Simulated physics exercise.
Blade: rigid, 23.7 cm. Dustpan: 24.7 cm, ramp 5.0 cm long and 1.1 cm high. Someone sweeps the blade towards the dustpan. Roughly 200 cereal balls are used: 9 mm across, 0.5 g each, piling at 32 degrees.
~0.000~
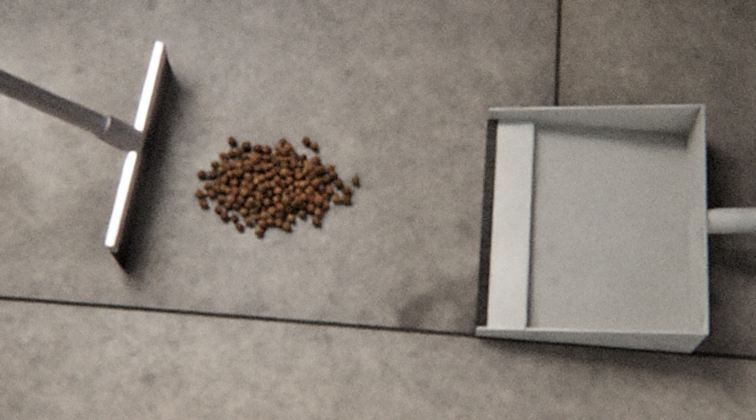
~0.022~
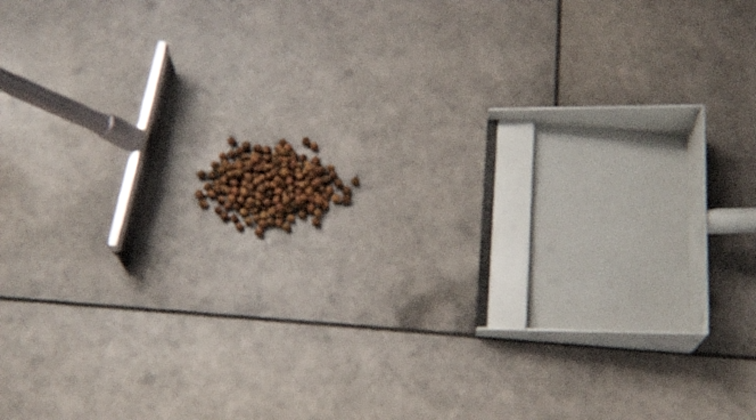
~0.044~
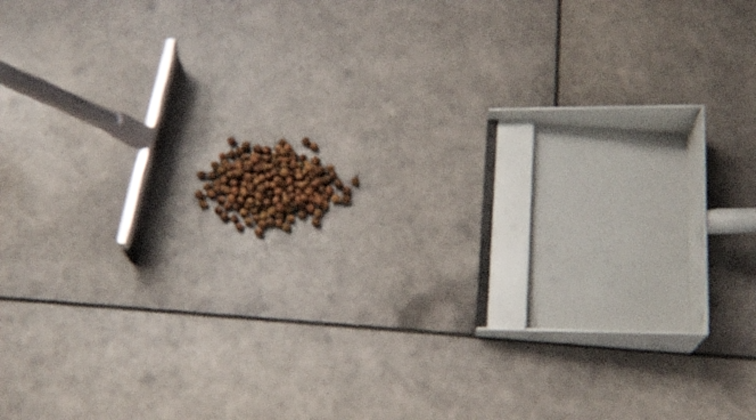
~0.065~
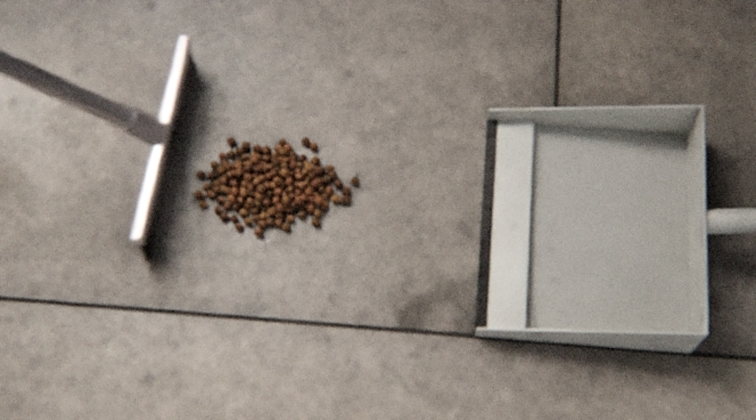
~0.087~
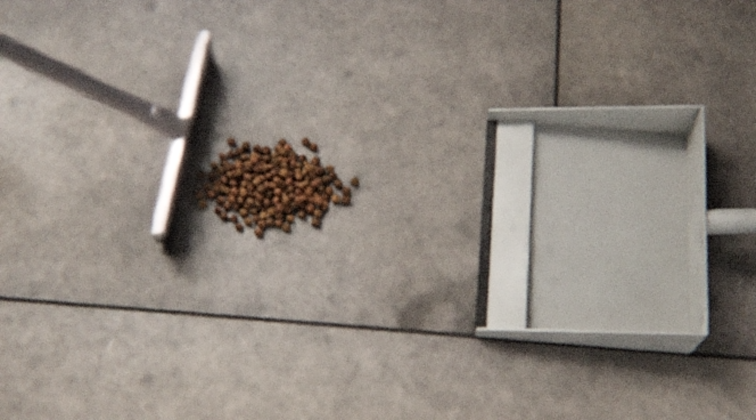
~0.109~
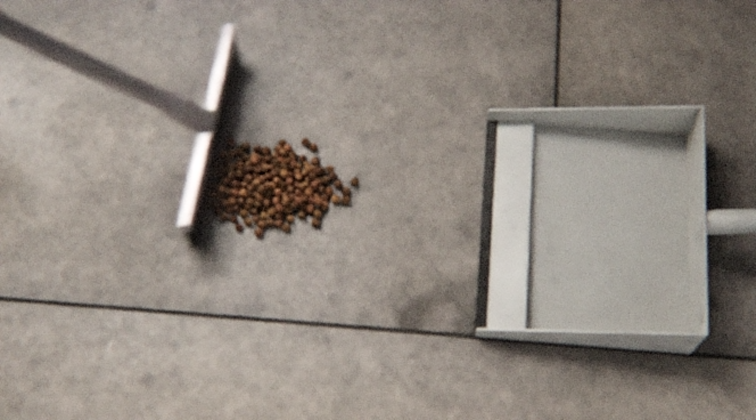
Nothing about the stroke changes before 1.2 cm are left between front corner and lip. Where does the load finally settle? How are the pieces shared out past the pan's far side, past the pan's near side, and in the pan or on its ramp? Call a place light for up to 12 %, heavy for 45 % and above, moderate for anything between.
Far side: Moderate; near side: Light; pan: Moderate.
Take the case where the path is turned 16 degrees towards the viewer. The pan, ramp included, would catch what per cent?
Pan plus ramp: Some 65 %.
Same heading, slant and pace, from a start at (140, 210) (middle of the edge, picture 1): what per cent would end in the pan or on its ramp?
About 50 per cent.
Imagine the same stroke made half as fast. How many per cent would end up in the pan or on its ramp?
It would be around 15 percent.
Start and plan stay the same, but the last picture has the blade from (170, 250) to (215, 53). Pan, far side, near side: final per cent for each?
Pan: 60, far side: 5, near side: 5.
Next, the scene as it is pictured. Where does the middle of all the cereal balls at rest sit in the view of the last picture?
Centre at rest, approx.: (495, 164) px.
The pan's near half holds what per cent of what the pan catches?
Roughly 10 in a hundred.
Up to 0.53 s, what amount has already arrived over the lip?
I'd say some 40 per cent.
After 0.23 s, middle of the blade 15 cm from the lip; 0 % over the lip, far side 5 %, near side 0 %.
After 0.32 s, middle of the blade 5 cm from the lip; 0 % over the lip, far side 20 %, near side 5 %.
After 0.53 s, middle of the blade 2 cm from the lip; 40 % over the lip, far side 25 %, near side 5 %.
By 1.4 s all is still; far side 25 %, near side 5 %, pan 35 %, in front of the lip or behind the blade 40 %.
